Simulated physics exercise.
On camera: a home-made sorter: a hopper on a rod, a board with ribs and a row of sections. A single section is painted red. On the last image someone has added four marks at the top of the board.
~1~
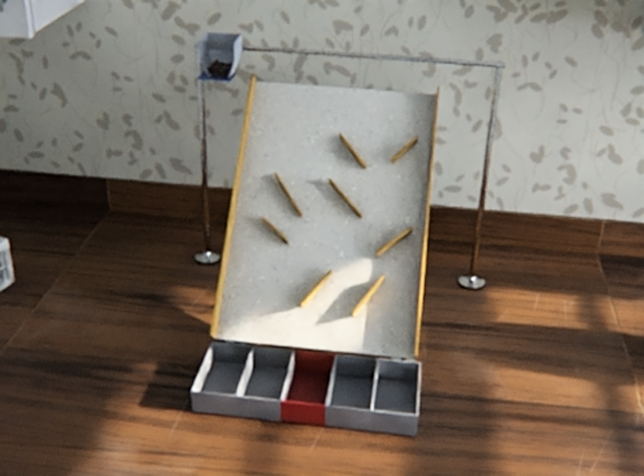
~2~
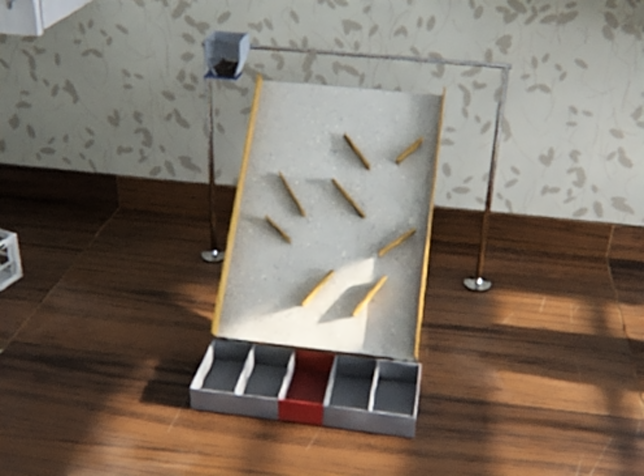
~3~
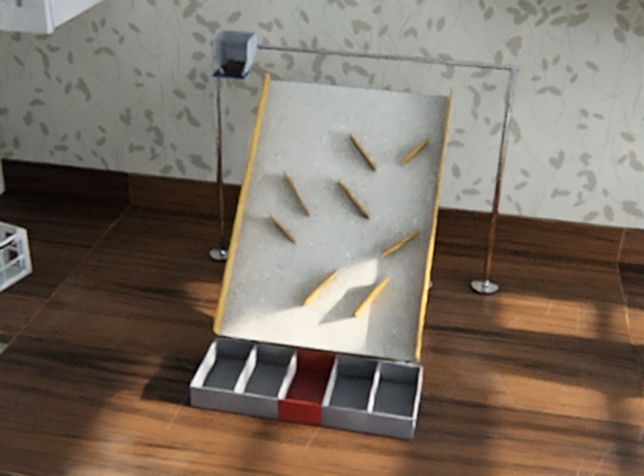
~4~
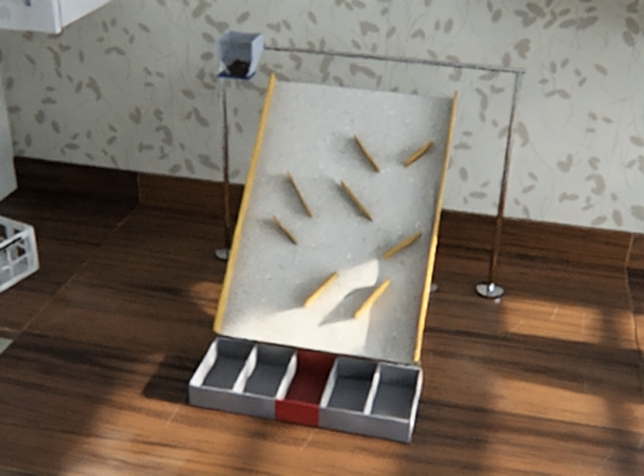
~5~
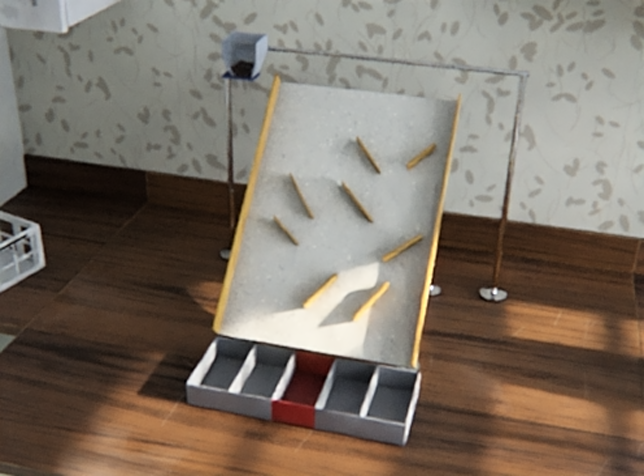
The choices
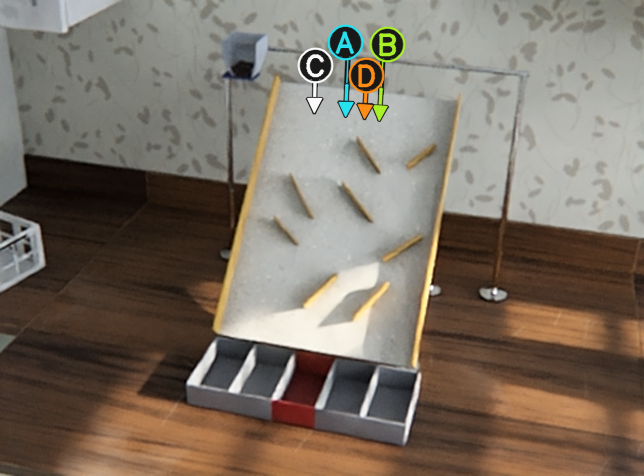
The camera looks slightly down at a home-made sorter on a sunlit brown wood surface before leaf-patterned wallpaper. A pale, yellow-edged board with slanted ribs stands behind five grey sections, the middle one red, while a small hopper with dark contents sits at the left of a rod on two posts. The view arcs slightly rightward, showing more of a white crate at left, while the sorter stays still.
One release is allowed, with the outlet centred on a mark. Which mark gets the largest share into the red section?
B is best.
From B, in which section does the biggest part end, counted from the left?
It is the third one.
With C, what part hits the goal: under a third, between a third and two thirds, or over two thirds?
It is under a third.
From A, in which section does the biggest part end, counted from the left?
The second from the left.
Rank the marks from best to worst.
B, D, A, C.
On the marked copy, mark A meets the board at (345, 111); mark B meets the board at (379, 115); mark C meets the board at (314, 107); mark D meets the board at (364, 113).
If A is chosen, a small share in the red section, the bulk in other sections, a small share outside the box.
If B is chosen, close to half in the red section, close to a quarter in other sections, close to a quarter outside the box.
If C is chosen, only a few in the red section, the bulk in other sections, a small share outside the box.
If D is chosen, close to a third in the red section, close to half in other sections, a small share outside the box.
